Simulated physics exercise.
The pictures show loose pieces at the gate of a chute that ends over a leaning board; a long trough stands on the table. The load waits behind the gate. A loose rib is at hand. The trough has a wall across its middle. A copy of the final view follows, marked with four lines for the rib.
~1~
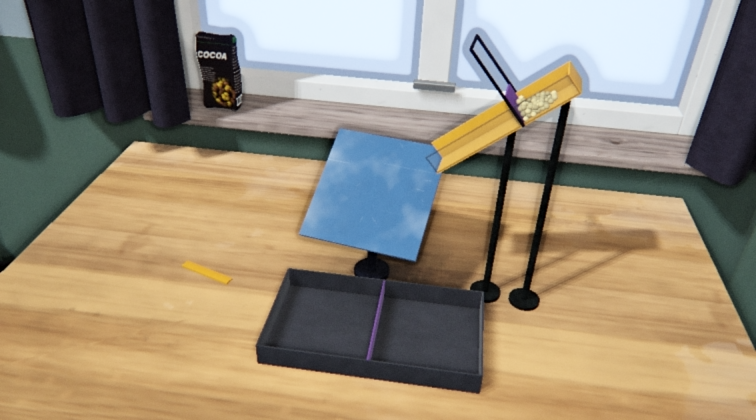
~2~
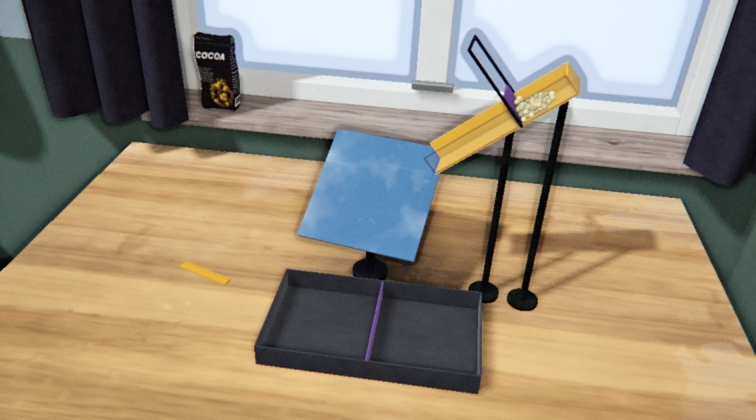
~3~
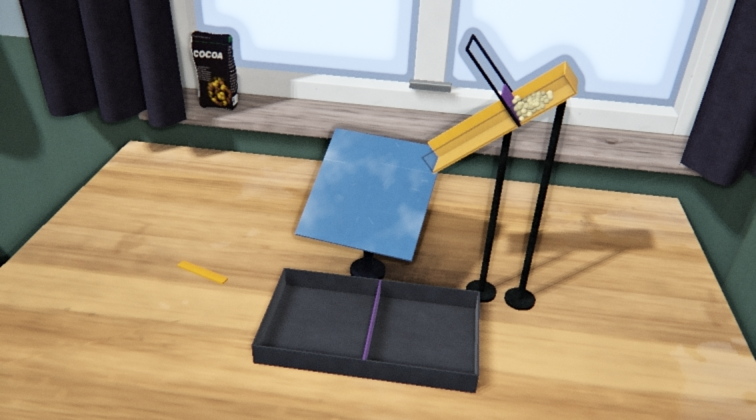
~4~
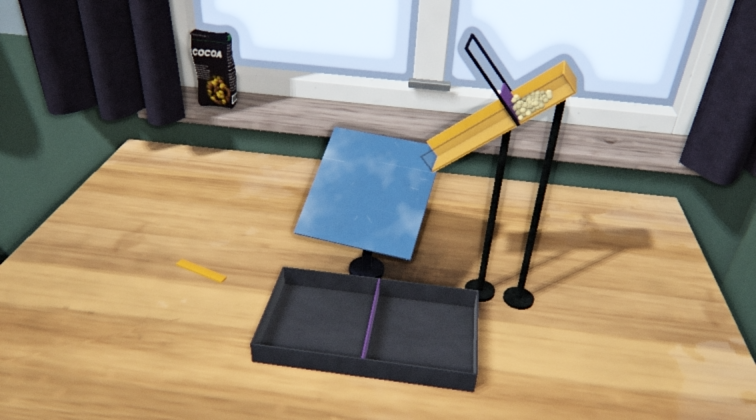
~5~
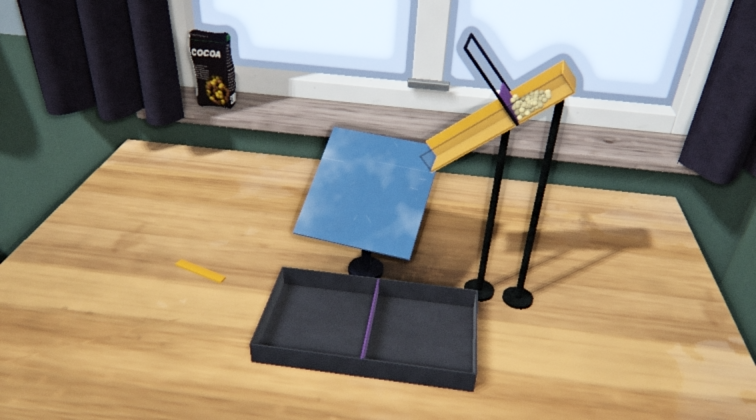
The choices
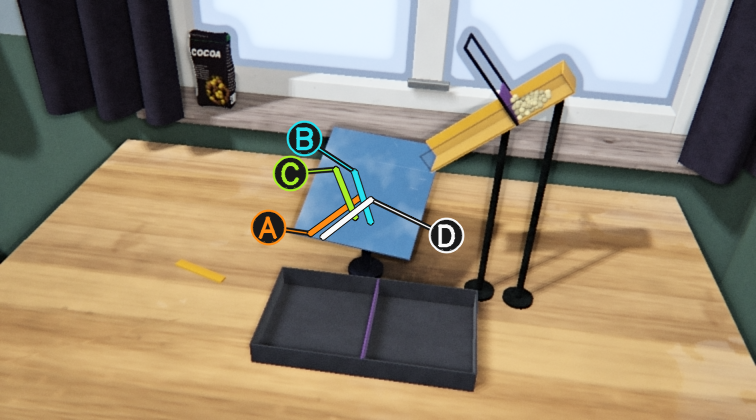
A blue board leans between a divided dark tray and a loaded yellow chute, all still.
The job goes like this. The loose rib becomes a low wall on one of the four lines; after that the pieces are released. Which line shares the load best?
B works best here.
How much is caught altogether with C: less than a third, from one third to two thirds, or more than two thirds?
Line C gives more than two thirds.
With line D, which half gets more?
Left.
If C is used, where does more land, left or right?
Left.
On the marked copy, line A from (359, 197) to (310, 233); line B from (354, 171) to (370, 222); line C from (335, 169) to (355, 217); line D from (371, 199) to (323, 237).
With A, of what is caught, almost all in the left half, just a few in the right.
With B, of what is caught, roughly half in the left half, roughly half in the right.
With C, of what is caught, almost all in the left half, about a tenth in the right.
With D, of what is caught, almost all in the left half, about a tenth in the right.
